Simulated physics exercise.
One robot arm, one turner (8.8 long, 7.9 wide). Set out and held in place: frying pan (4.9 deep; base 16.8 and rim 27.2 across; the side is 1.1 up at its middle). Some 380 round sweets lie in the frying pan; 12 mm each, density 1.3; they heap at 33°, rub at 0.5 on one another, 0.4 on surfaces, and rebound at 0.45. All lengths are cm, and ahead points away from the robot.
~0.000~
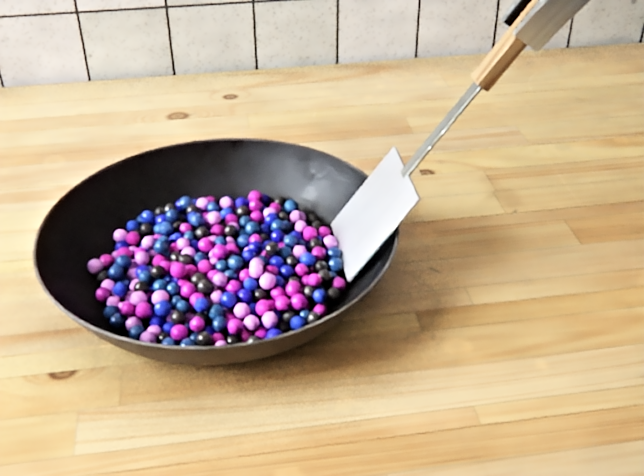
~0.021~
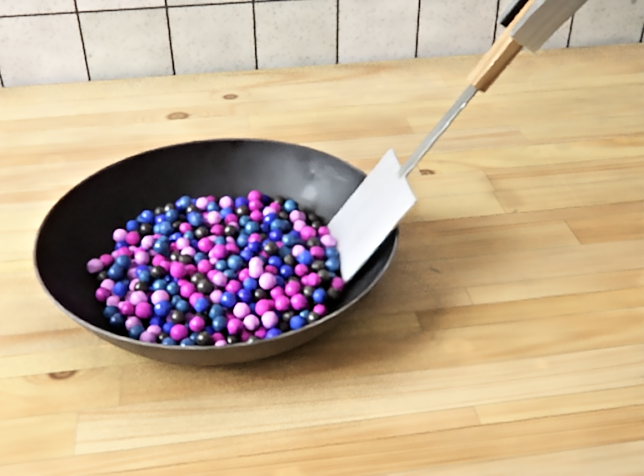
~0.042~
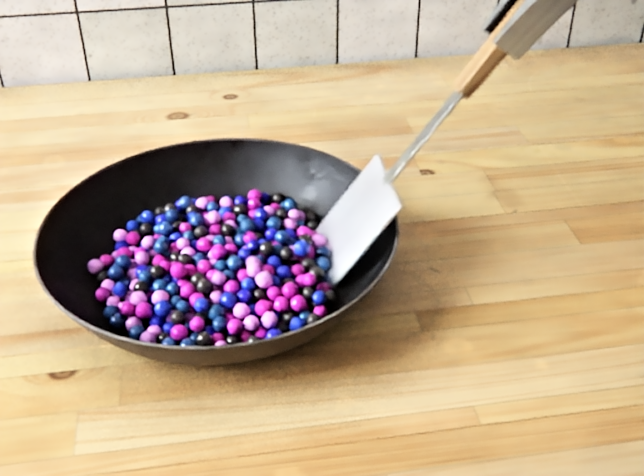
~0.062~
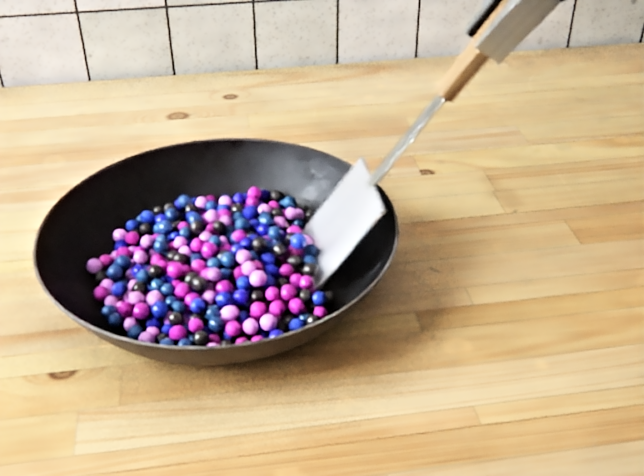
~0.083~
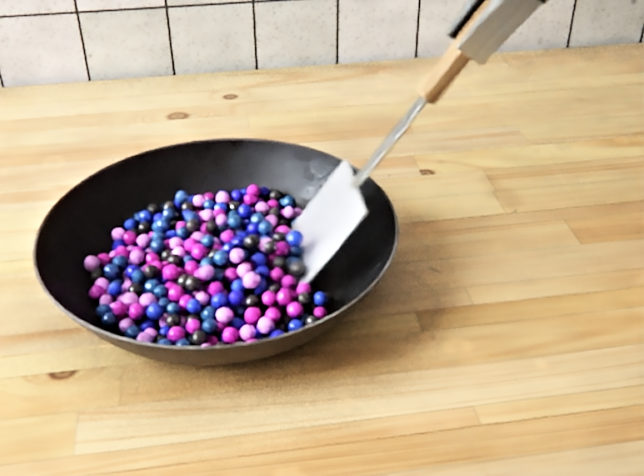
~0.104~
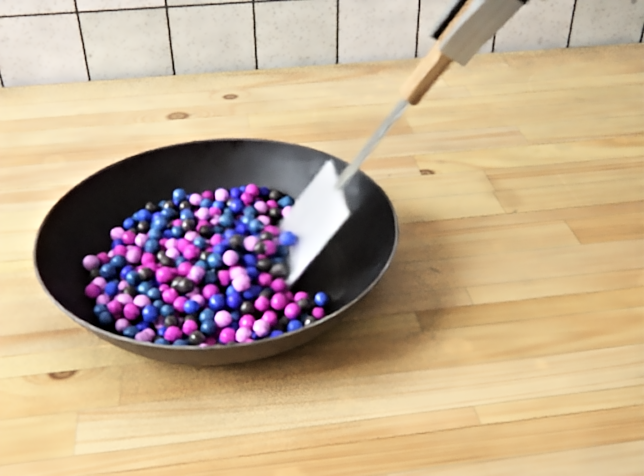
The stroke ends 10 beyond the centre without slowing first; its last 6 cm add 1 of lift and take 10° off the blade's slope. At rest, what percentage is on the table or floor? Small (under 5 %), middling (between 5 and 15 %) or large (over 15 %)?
A middling share, between 5 and 15 %, ends on the table or floor.
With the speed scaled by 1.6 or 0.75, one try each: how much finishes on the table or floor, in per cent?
About 30 and 10 per cent.
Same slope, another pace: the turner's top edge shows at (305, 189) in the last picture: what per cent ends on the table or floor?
Some 25 per cent.
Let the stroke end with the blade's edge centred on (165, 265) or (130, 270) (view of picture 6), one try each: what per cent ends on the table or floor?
Some 0 and 0 per cent.
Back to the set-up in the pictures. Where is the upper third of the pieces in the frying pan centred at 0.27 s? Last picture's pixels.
Around (122, 249).
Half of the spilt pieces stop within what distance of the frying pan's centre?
Some 20 cm.
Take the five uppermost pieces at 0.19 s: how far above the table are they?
Roughly 4 cm.
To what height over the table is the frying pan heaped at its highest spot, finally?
Some 6.5 cm.
By 0.19 s, sloping 54°, highest piece 4 above the table; 375 in the frying pan.
By 0.27 s, sloping 50°, highest piece 5 above the table; 375 in the frying pan.
By 0.51 s, sloping 44°, highest piece 6 above the table; 336 in the frying pan, 32 on the table or floor, 7 on the blade or in flight.
By 1.56 s, sloping 44°, highest piece 6 above the table; 335 in the frying pan, 40 on the table or floor.
Final count, 335 in the frying pan, 40 on the table or floor. That is 11 % on the table or floor.
